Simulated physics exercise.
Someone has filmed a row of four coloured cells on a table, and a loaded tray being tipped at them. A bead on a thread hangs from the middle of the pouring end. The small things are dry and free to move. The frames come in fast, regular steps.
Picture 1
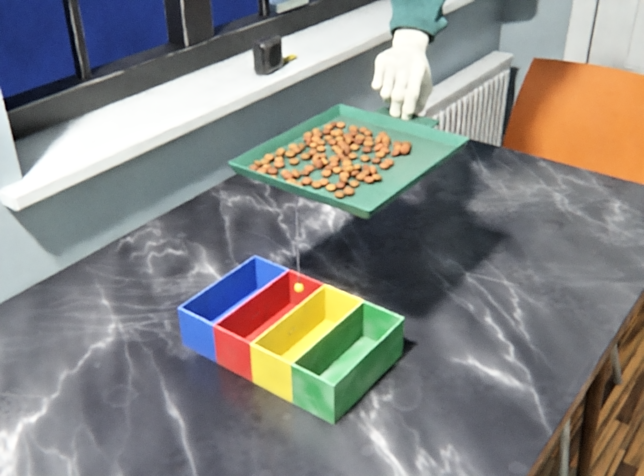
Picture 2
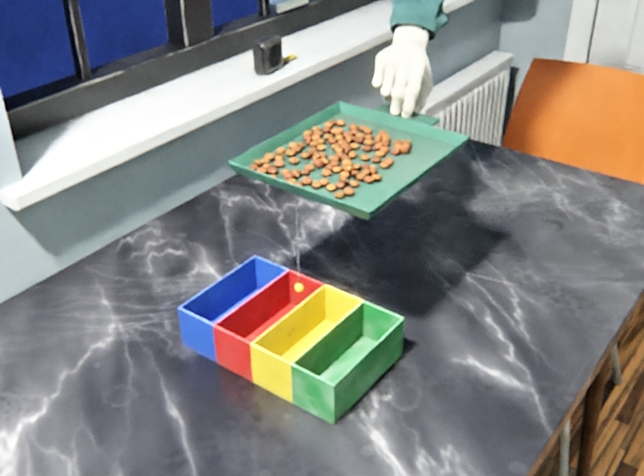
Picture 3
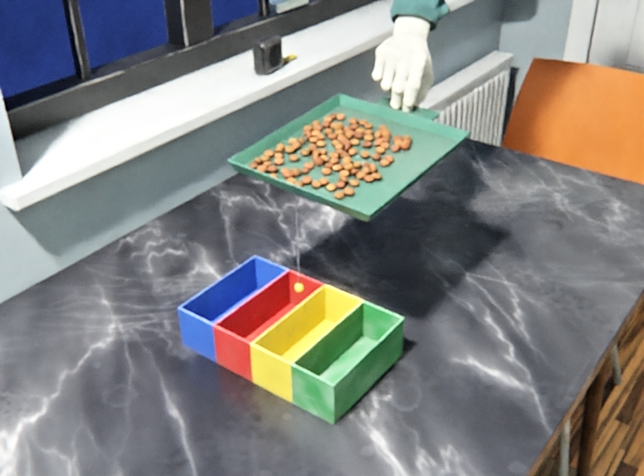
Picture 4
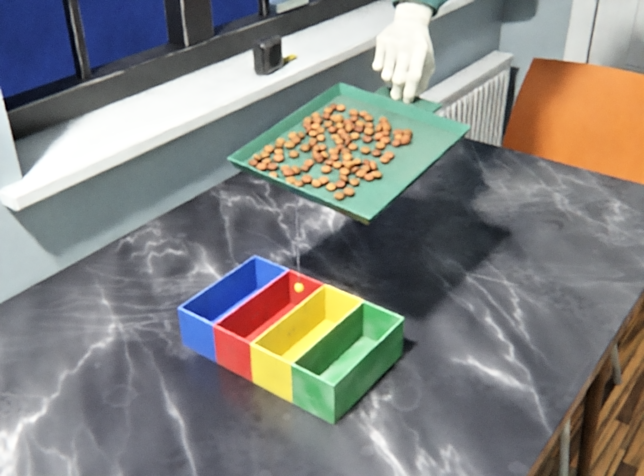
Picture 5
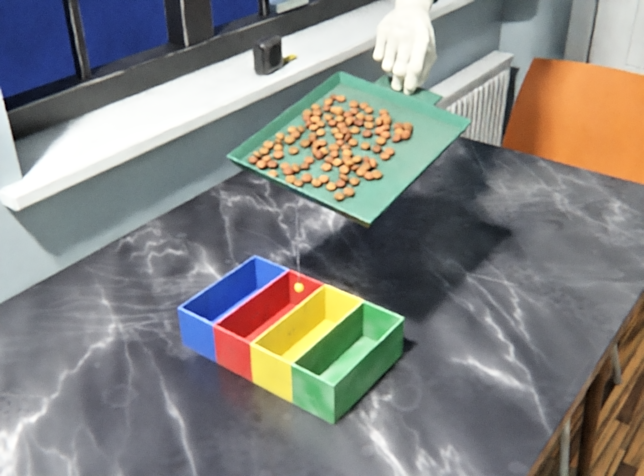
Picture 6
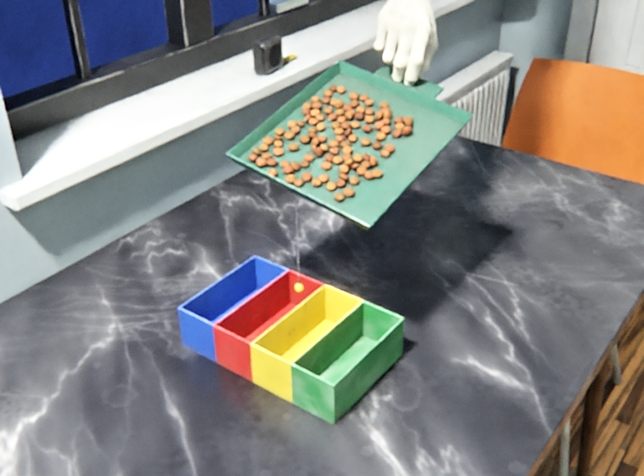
We see a white-gloved hand holding a green tray of brown kibble above a row of blue, red, yellow and green cells; the hand gradually raises the tray's far side and tilts it slightly toward its right front corner.
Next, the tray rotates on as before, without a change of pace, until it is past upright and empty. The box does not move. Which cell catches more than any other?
It favours the green compartment.
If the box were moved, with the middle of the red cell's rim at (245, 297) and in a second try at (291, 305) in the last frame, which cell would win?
First the green cell, then the cell in green.
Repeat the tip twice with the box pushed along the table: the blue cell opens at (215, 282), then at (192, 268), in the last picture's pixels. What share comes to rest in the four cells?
About 50 and 0 per cent.
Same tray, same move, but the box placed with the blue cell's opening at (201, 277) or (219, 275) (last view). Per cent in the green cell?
In turn 20 and 40 in a hundred.
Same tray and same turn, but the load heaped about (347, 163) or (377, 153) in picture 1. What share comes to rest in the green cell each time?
In turn 80 and 80 in a hundred.
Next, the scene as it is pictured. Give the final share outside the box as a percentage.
Roughly 10 in a hundred.
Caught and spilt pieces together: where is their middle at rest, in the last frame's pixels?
At about (355, 364).
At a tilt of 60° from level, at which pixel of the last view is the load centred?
At about (351, 220).
Soon, tray tipped steeply; most on the tray; a small part in the green cell; about a quarter falling or outside the box.
A while on, tray tipped right over; most in the green cell; a small part in the yellow cell; a small part falling or outside the box.
Towards the end, tray tipped past a quarter turn; most in the green cell; a small part in the yellow cell; a small part falling or outside the box.
Finally, tray tipped past a quarter turn; most in the green cell; a small part in the yellow cell; none in the red cell; none in the blue cell; a small part outside the box.
